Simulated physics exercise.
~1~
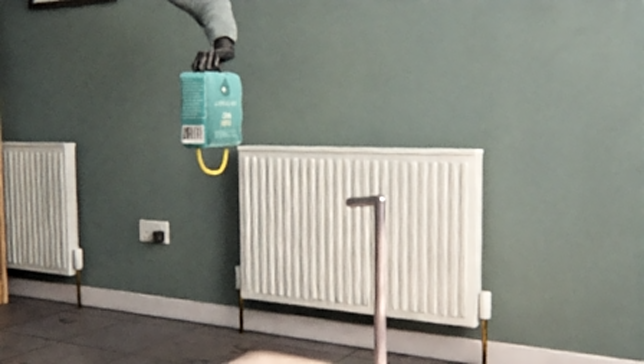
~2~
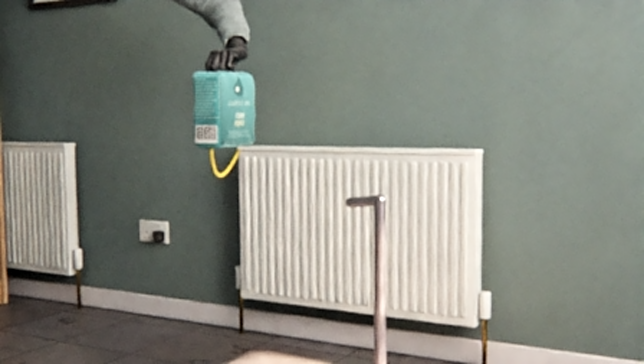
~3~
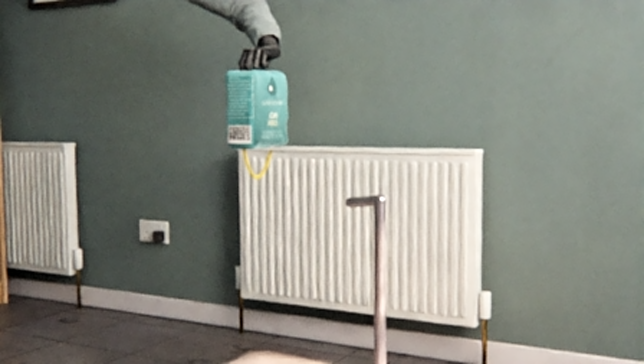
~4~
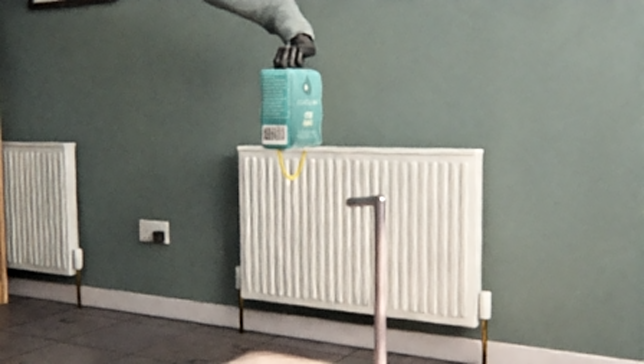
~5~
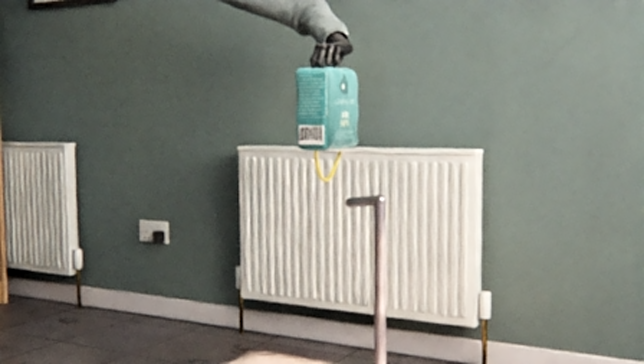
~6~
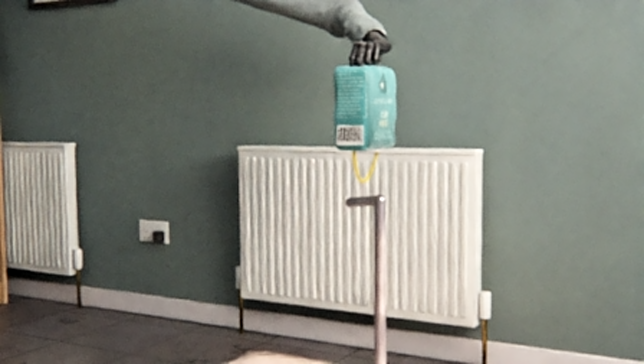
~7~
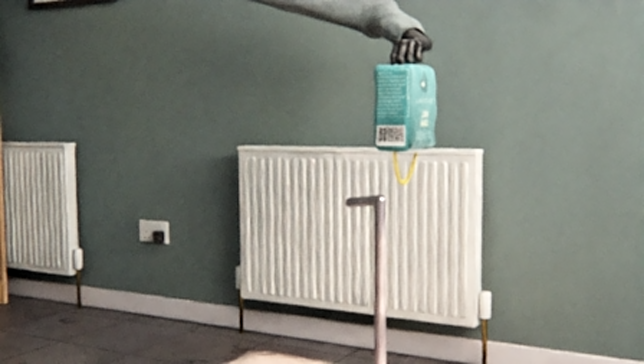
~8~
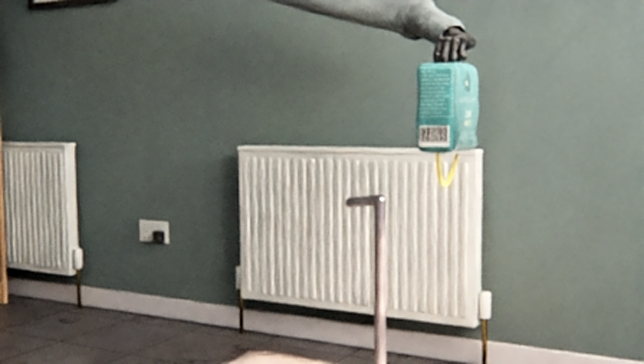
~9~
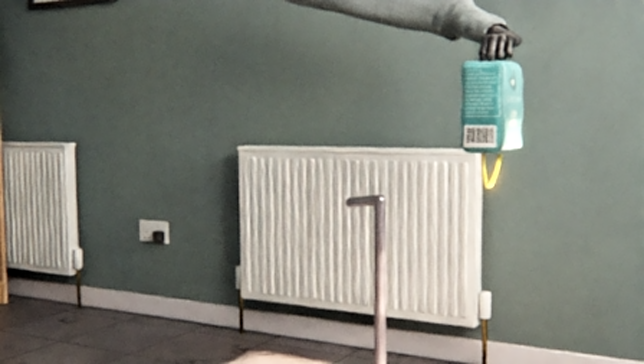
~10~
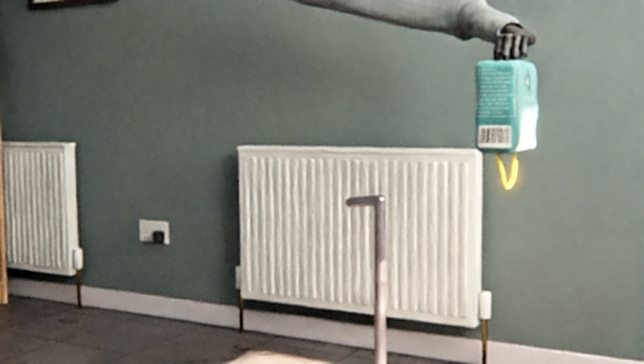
The clip opens on a green wall with white radiators and a thin metal post in front, its short hook pointing left. At the upper left, a dark-gloved hand in a grey sleeve holds a turquoise sack upright, a yellow loop dangling beneath it. The arm carries the sack steadily right, above the larger radiator, towards the post. The loop passes over the hook without catching, and the sack continues rightwards, staying upright. Finally it slows and comes to rest beyond the post, near the radiator's right end, still held by the hand with its loop hanging free.
